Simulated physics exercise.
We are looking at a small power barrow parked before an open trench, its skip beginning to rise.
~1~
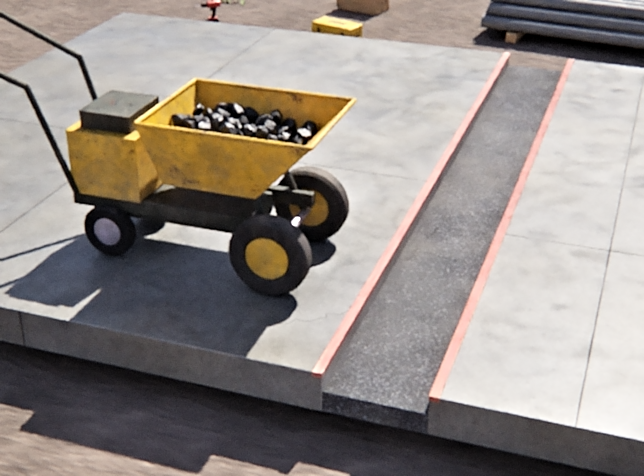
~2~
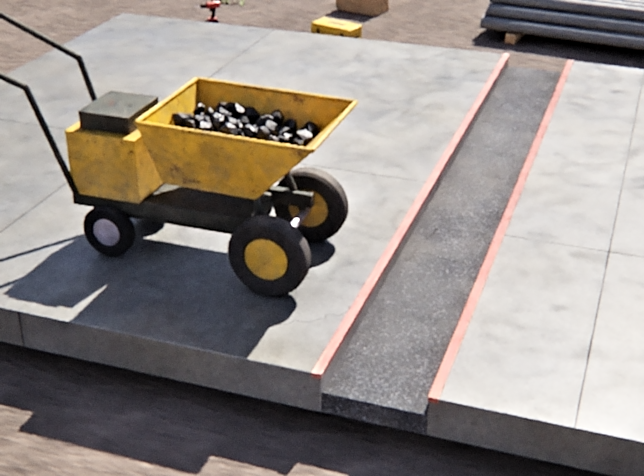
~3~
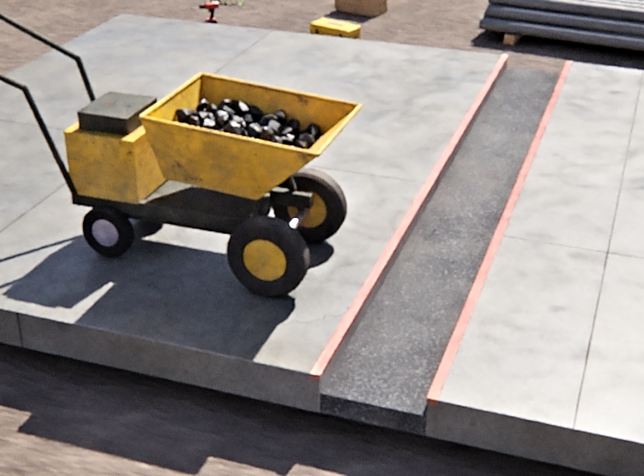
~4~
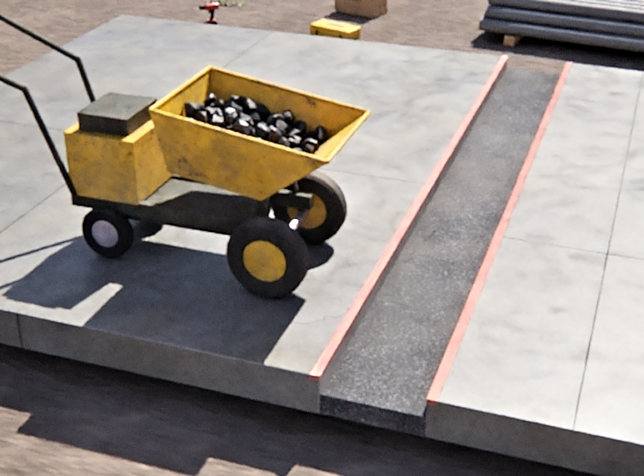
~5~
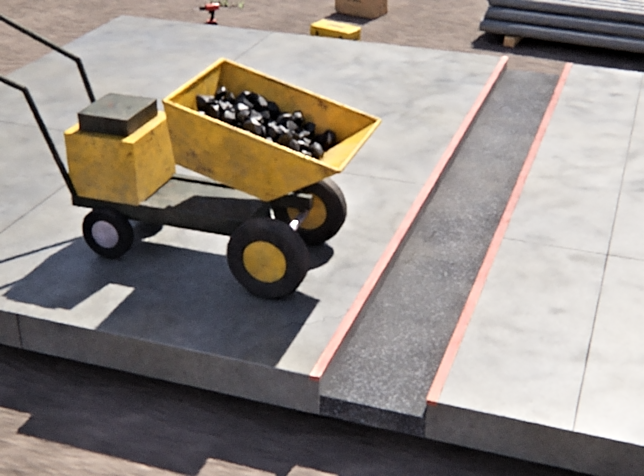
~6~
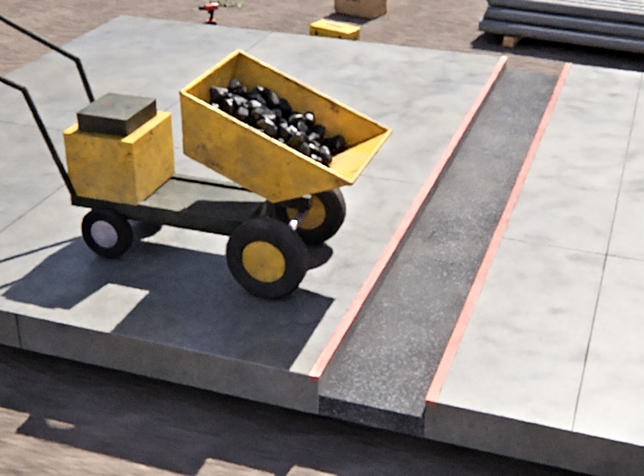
The yellow skip of a small power barrow, loaded with black lumps of coal, starts level on a sunlit concrete slab seen from above at an angle. The barrow stands at left, its dark handles behind, facing a shallow grey trench edged in pinkish red, with grey pipes beyond at upper right. Slowly the skip's rear rises and its front lip tilts down rightward, while wheels and camera stay still.
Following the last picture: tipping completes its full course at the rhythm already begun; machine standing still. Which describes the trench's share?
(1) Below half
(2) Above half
Above half.
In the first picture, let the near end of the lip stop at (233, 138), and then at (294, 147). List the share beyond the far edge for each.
In order, close to 0 and 10 in a hundred.
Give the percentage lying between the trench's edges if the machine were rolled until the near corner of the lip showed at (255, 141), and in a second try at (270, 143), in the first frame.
First try: Around 90 %; second try: Around 100 %.
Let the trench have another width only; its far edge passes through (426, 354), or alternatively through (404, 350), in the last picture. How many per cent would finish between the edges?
About 50 and 30 per cent.
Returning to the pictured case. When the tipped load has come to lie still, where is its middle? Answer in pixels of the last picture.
Near (441, 294).
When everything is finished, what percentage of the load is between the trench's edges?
My best guess is about 75 in a hundred.
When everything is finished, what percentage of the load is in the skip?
I'd say close to 10 percent.
Just after the last frame, skip tipped steeply; every one in the skip.
A moment on, skip tipped right over; roughly two thirds in the skip; roughly a third in or heaped over the trench; just a few falling.
Further on, skip tipped right over; about a tenth in the skip; the larger part in or heaped over the trench; about a tenth beyond it.
When it is over, skip tipped right over; about a tenth in the skip; the larger part in or heaped over the trench; about a tenth beyond it.
